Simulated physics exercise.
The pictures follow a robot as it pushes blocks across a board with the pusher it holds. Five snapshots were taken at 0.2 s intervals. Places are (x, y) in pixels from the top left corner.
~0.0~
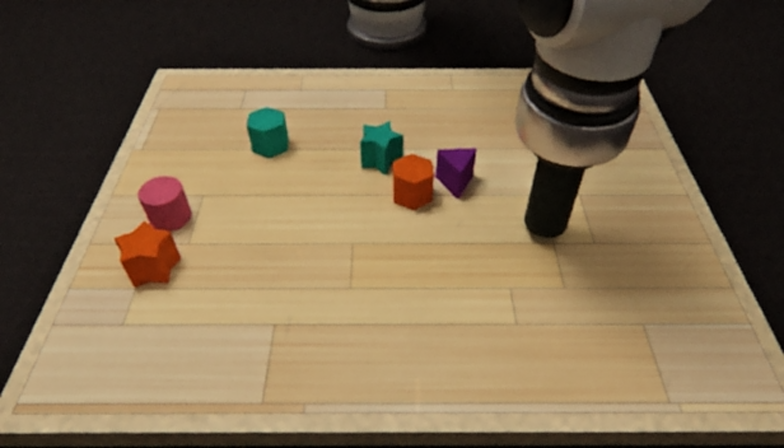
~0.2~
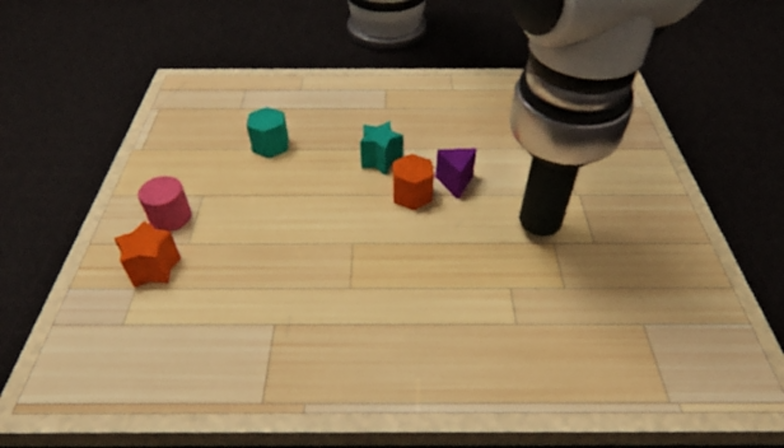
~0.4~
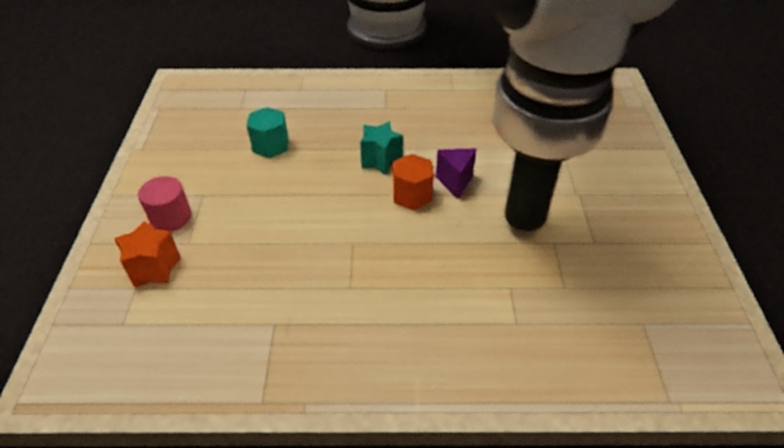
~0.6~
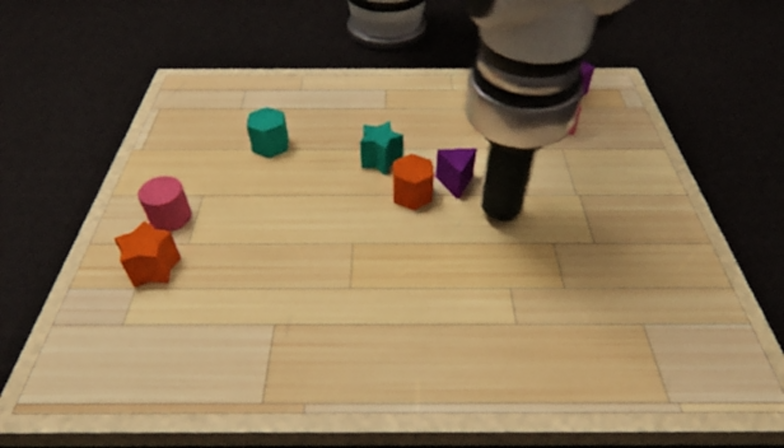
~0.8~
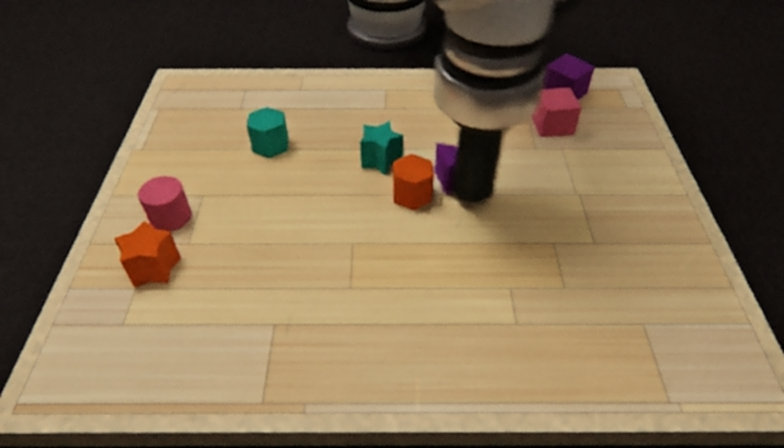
In the video, a robotic arm with a black cylindrical pusher moves left across a wooden board of colourful blocks, slowly at first, until its tip is beside the purple three-sided block near the orange hexagonal one.
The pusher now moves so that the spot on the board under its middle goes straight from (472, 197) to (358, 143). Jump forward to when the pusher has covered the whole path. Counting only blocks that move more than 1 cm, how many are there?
A group of three or more is moved.
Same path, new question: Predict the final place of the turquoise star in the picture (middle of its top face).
Put as a pixel place, it's (324, 112).
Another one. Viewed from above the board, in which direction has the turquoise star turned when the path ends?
Its rotation is counterclockwise.
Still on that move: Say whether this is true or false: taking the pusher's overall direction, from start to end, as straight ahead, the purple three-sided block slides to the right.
This is true.
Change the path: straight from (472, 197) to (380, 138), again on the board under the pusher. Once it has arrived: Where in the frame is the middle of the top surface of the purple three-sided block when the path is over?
At (382, 93).
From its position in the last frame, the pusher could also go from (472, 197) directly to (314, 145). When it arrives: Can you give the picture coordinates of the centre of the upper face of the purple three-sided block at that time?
The centre of its top will be at (425, 131).
The first path, step by step. One third of the way, pusher (431, 170); orange hexagonal block (399, 166), turned 35° anticlockwise; purple three-sided block (422, 131), turned 35° clockwise.
Two thirds of the way, pusher (393, 152); turquoise star (361, 126), turned 20° anticlockwise; orange hexagonal block (394, 167), turned 50° anticlockwise; purple three-sided block (411, 118), turned 70° clockwise.
At the end, pusher (358, 135); turquoise hexagonal block in place; turquoise star (324, 112), turned 30° anticlockwise; orange hexagonal block (394, 167), turned 50° anticlockwise; purple three-sided block (410, 117), turned 75° clockwise.
